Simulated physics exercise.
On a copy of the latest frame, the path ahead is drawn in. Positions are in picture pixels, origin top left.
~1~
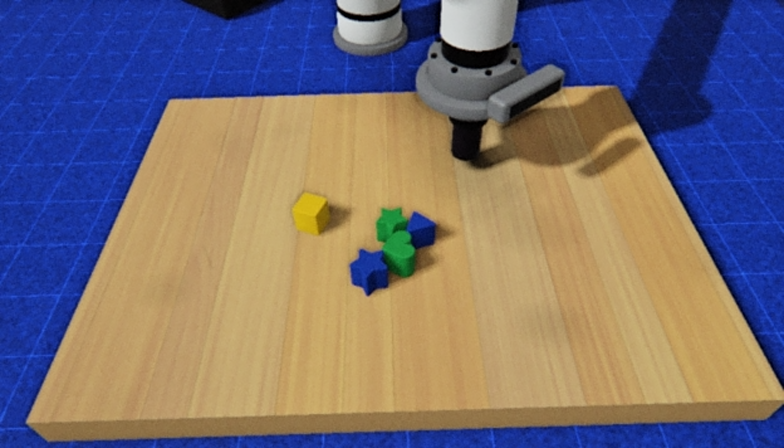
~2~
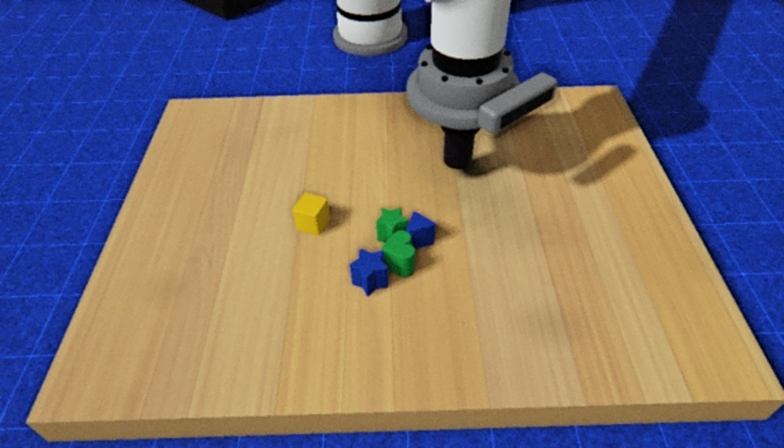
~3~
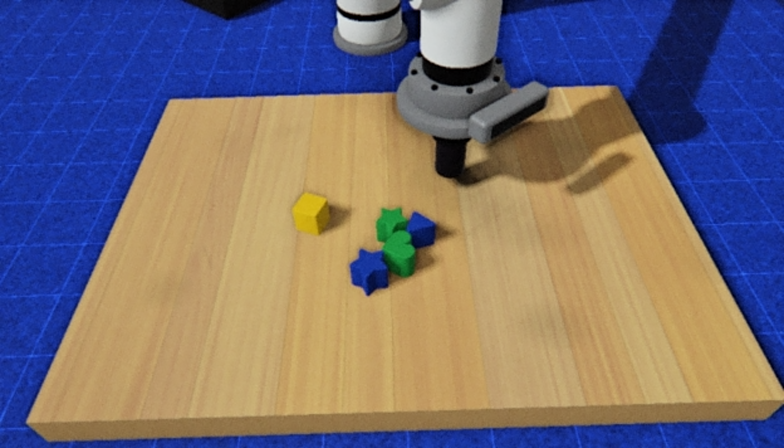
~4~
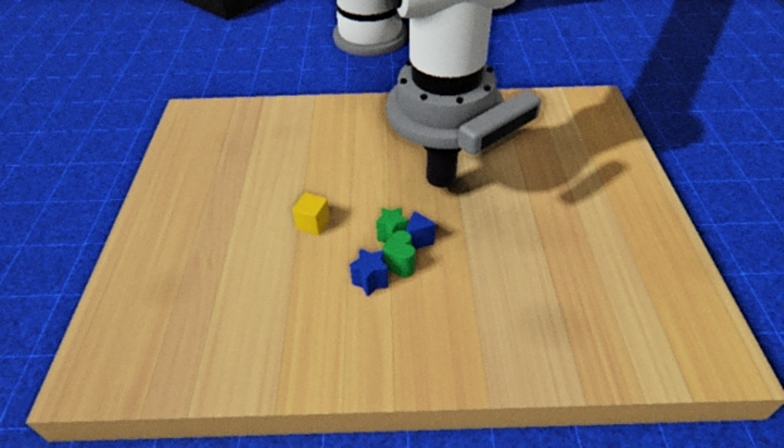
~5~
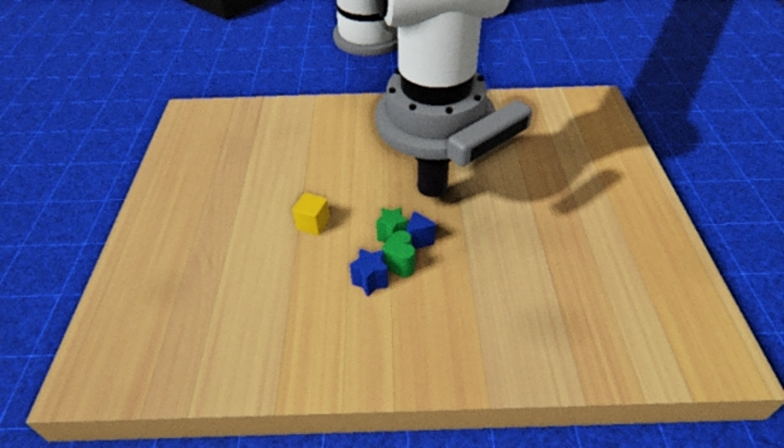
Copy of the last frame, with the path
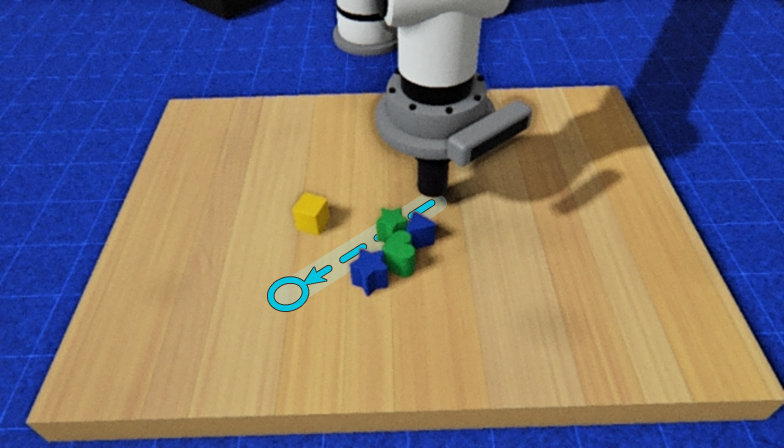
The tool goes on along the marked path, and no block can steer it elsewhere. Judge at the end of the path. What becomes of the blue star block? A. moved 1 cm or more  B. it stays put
Correct choice: A.
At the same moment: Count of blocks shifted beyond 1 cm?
The number is two.
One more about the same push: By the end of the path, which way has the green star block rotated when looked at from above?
Viewed from above: Anti-clockwise.
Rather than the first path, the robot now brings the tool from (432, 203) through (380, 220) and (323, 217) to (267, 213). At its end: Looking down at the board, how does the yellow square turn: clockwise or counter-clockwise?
Prediction: Counterclockwise.
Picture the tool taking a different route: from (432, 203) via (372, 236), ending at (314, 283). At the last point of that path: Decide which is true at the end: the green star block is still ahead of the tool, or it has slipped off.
The green star block is left behind or beside.
Path on the board, straight from (432, 203) to (288, 294).
On the path given first. One third of the way, tool at (388, 217); green star block at (375, 233), turned 25° anticlockwise.
Two thirds of the way, tool at (338, 247); blue star block at (368, 274), turned 45° anticlockwise; green star block at (342, 263), turned 80° anticlockwise.
At the end, tool at (284, 280); blue star block at (368, 275), turned 55° anticlockwise; green star block at (335, 271), turned 120° anticlockwise; blue triangular piece in place.
